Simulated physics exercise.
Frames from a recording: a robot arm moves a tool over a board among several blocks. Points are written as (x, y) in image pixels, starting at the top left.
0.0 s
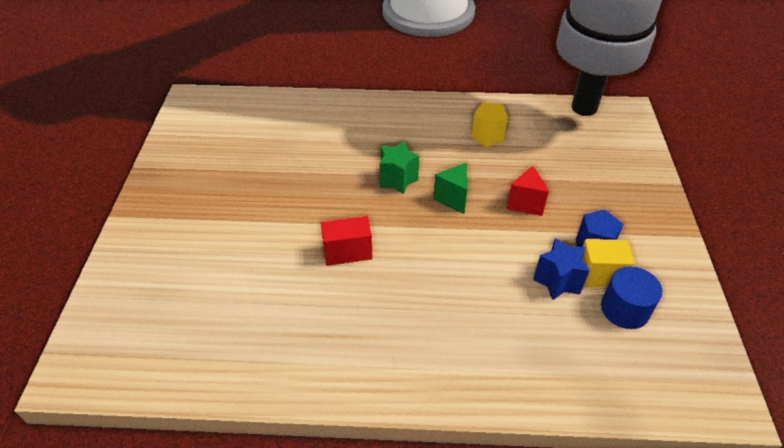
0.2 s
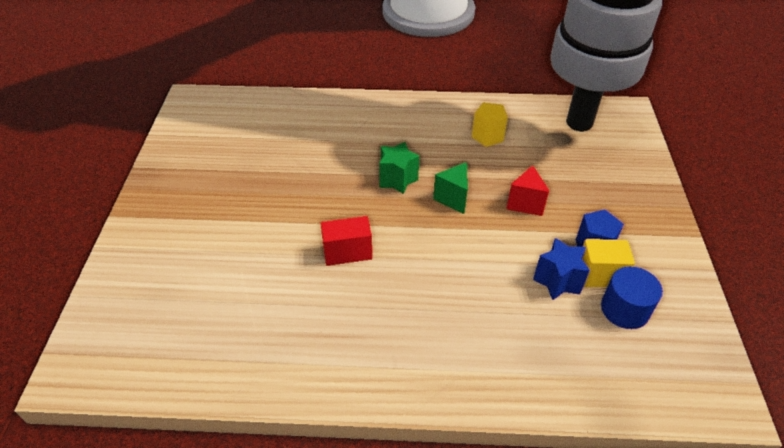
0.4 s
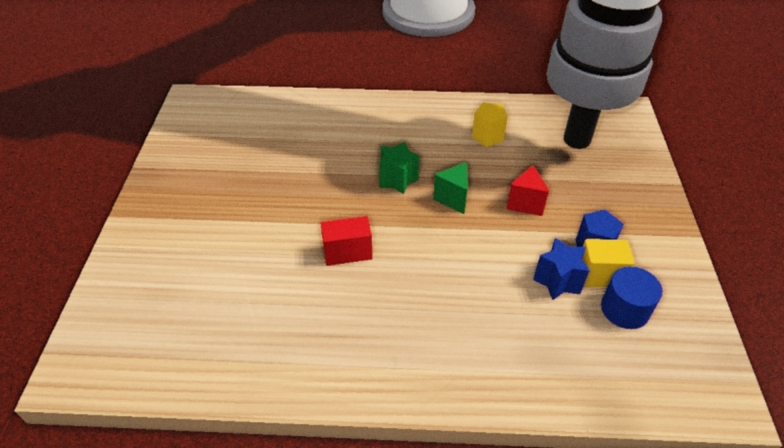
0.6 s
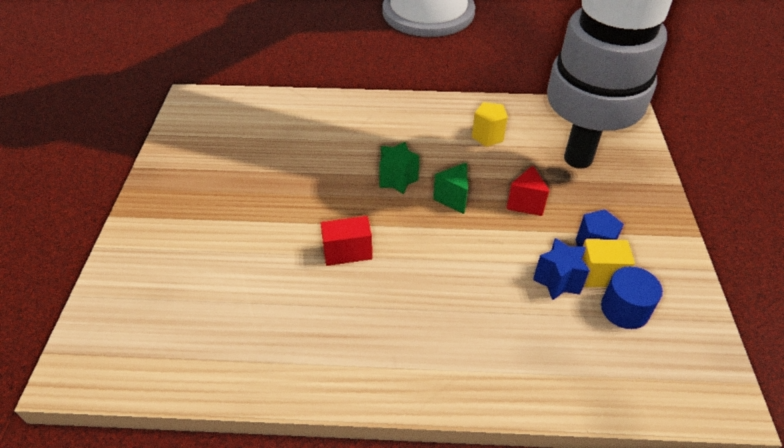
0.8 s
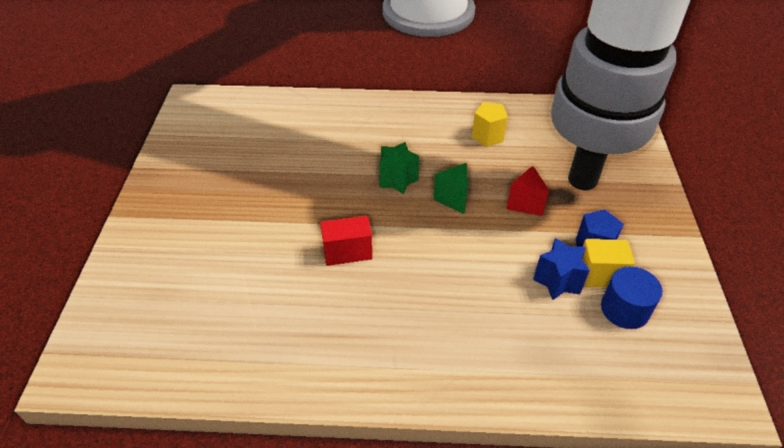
The clip shows a robot arm with a dark-tipped tool moving a short way down the right side of a wooden board, nearing a cluster of blue and yellow blocks, while all the colored blocks stay still.
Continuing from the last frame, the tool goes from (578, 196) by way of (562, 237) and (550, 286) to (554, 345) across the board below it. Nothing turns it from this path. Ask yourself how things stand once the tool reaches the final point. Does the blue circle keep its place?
It seems so.
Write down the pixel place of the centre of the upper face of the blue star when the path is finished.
That would be at about pixel (569, 355).
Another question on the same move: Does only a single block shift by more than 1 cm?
Yes, it checks out.
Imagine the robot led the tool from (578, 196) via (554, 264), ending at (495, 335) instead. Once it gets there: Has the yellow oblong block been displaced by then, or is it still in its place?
The yellow oblong block moves.
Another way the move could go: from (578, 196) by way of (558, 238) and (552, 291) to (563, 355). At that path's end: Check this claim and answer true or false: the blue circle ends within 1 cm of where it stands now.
My answer: True.
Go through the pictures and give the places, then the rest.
The first picture shows tip of the tool at (584, 110), middles of tops, blue star at (566, 257), blue pentagonal block at (603, 223), yellow oblong block at (610, 251), blue circle at (637, 285).
The second picture shows tool at (579, 125), nothing pushed.
The third picture shows tool at (577, 142), nothing pushed.
The fourth picture shows tool at (578, 161), nothing pushed.
The fifth picture shows tool at (582, 182), blue star at (566, 257), blue pentagonal block at (603, 223), yellow oblong block at (610, 251), blue circle at (637, 285).
The first path, step by step. One third of the way, tool at (566, 225); blue pentagonal block at (605, 227), turned 20° anticlockwise.
Two thirds of the way, tool at (554, 272); blue star at (563, 289), turned 20° anticlockwise; blue pentagonal block at (605, 228), turned 25° anticlockwise; yellow oblong block at (613, 254).
At the end, tool at (558, 332); blue star at (569, 355), turned 20° anticlockwise; blue pentagonal block at (605, 228), turned 25° anticlockwise; yellow oblong block at (613, 254); blue circle unmoved.
